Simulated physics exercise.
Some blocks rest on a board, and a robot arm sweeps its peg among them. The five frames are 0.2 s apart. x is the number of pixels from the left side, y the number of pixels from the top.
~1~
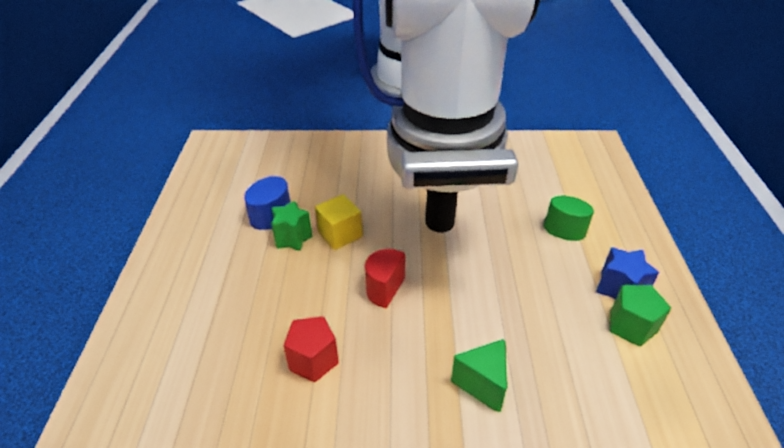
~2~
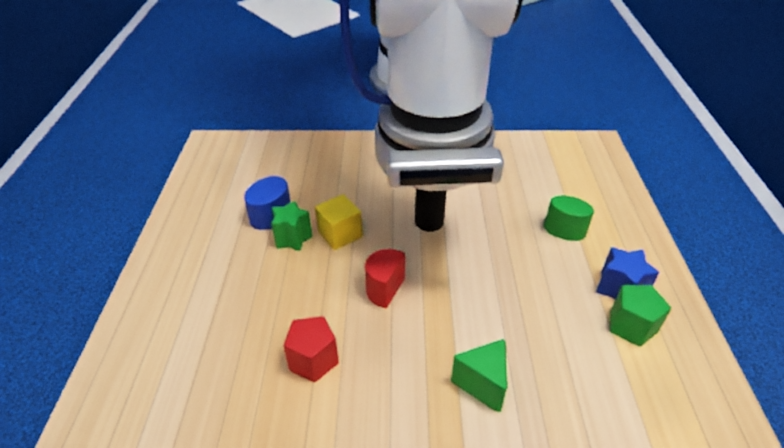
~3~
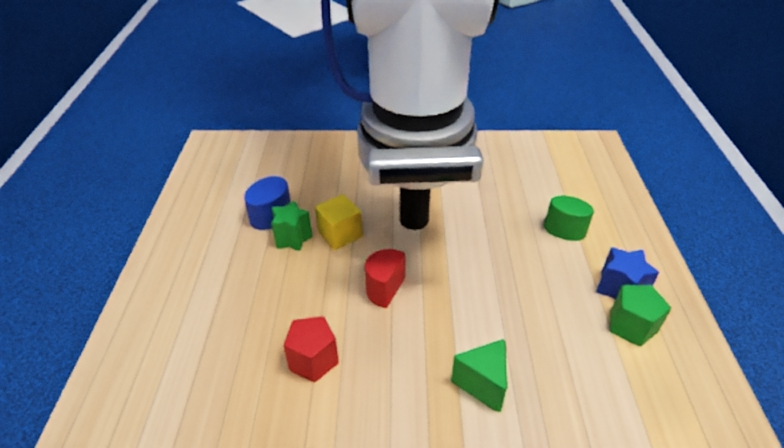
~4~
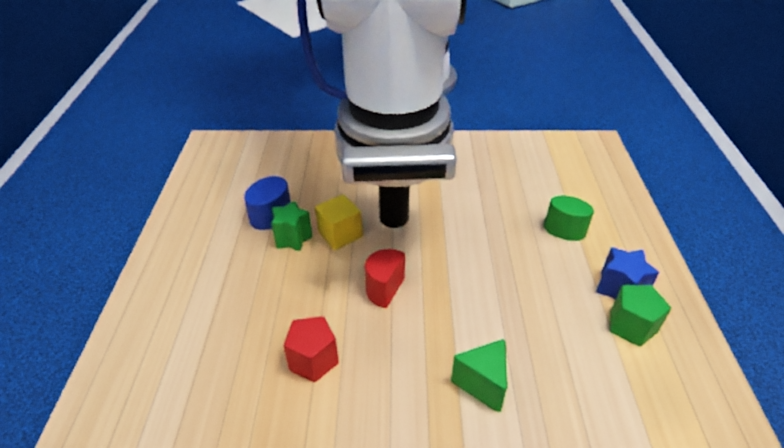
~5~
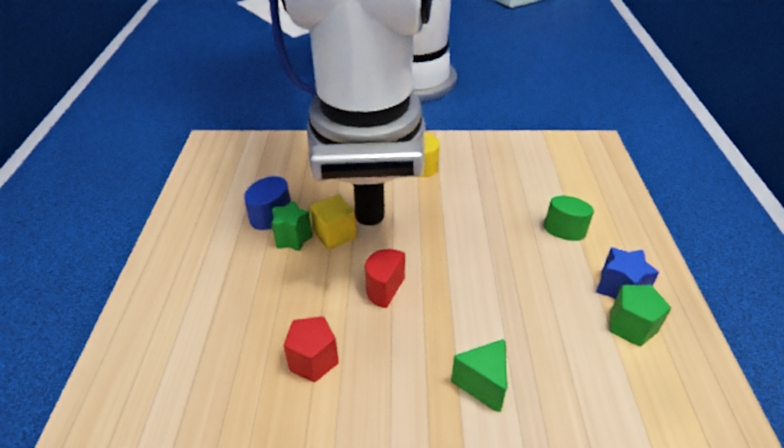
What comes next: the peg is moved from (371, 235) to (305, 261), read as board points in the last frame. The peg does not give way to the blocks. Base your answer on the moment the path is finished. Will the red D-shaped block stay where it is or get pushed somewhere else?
It keeps its position.
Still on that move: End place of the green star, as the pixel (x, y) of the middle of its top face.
It will end up at (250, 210).
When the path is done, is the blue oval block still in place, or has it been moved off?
It shifts position.
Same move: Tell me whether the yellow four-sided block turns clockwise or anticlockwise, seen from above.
Overhead view: Clockwise.
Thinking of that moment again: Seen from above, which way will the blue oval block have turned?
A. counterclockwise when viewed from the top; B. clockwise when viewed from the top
Correct choice: B.
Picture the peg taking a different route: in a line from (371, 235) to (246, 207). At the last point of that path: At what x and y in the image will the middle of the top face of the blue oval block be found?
The spot you're after is about (206, 184) in the image.
On the path given first. Halfway along, peg at (335, 229); green star at (272, 211); yellow four-sided block at (307, 212), turned 55° clockwise.
At the end, peg at (302, 243); blue oval block at (256, 186), turned 20° clockwise; green star at (250, 210), turned 15° clockwise; yellow four-sided block at (278, 221), turned 80° clockwise; red D-shaped block still.
